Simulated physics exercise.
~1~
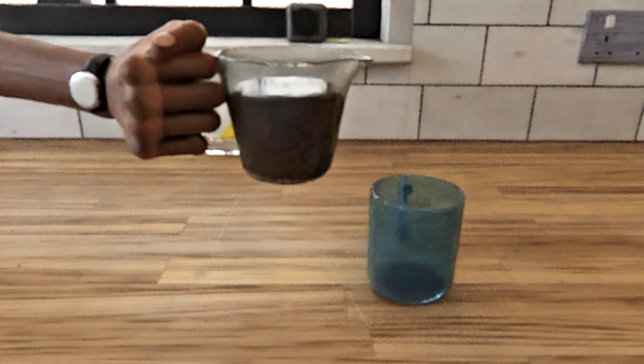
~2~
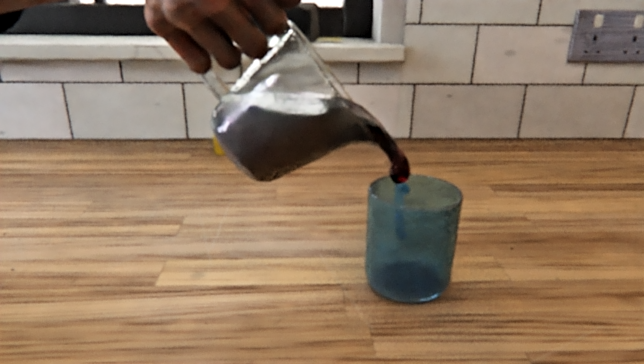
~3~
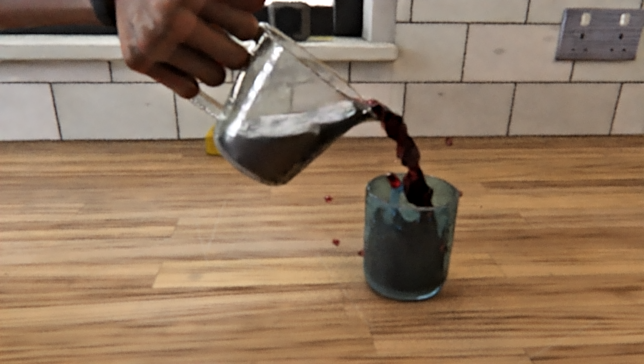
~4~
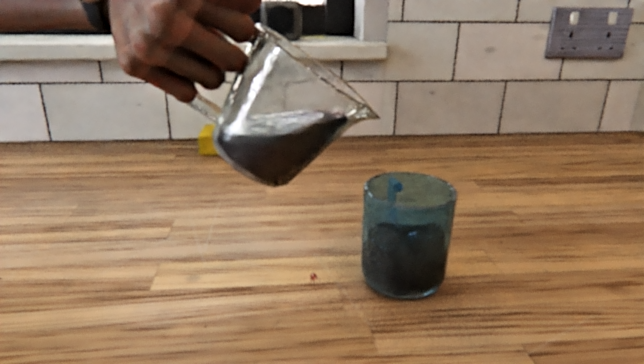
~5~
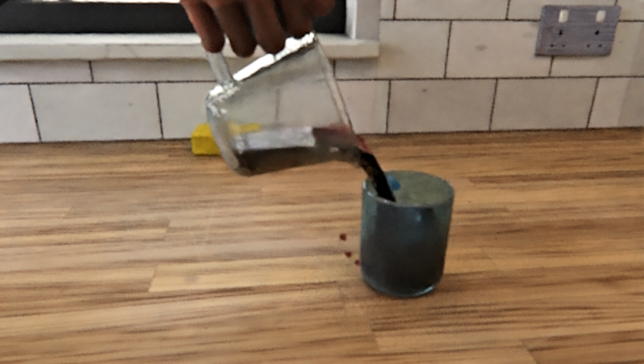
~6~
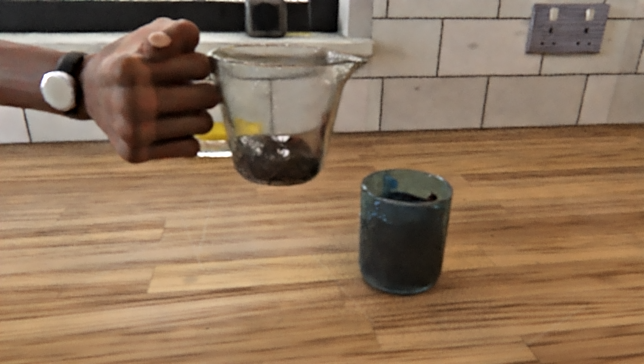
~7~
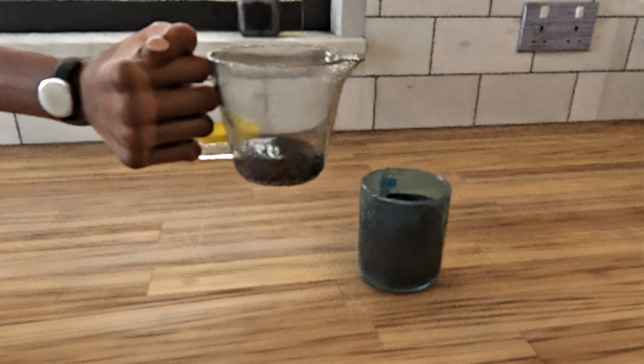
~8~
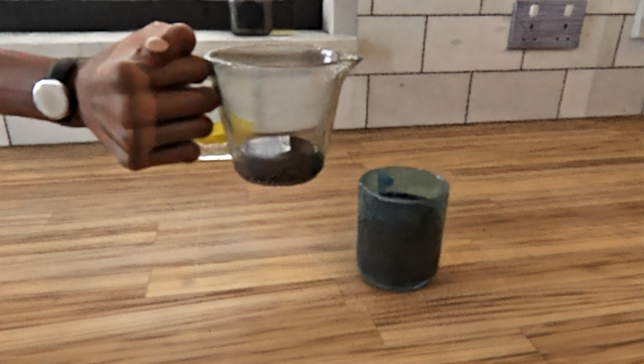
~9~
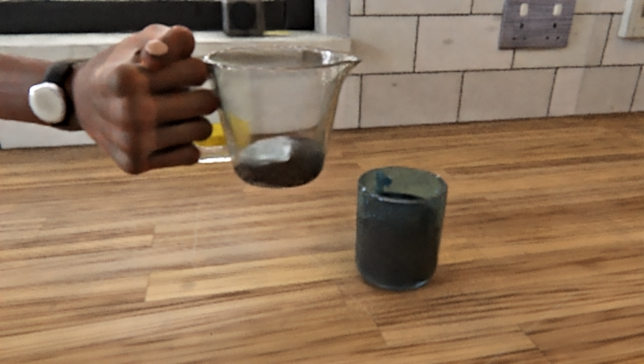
A clear glass jug of dark liquid is held by a hand with a wristwatch above a wooden counter, seen from the front and slightly above, with white tiles behind. A translucent blue cup stands empty to the right. The hand tips the jug rightwards and a dark reddish stream falls into the cup, a few drops scattering nearby. The jug eases back and the flow stops, then it leans steeply and pours again. Finally the hand levels the jug and holds it still, a little liquid left inside, beside the cup, now mostly filled, as the view drifts slightly.
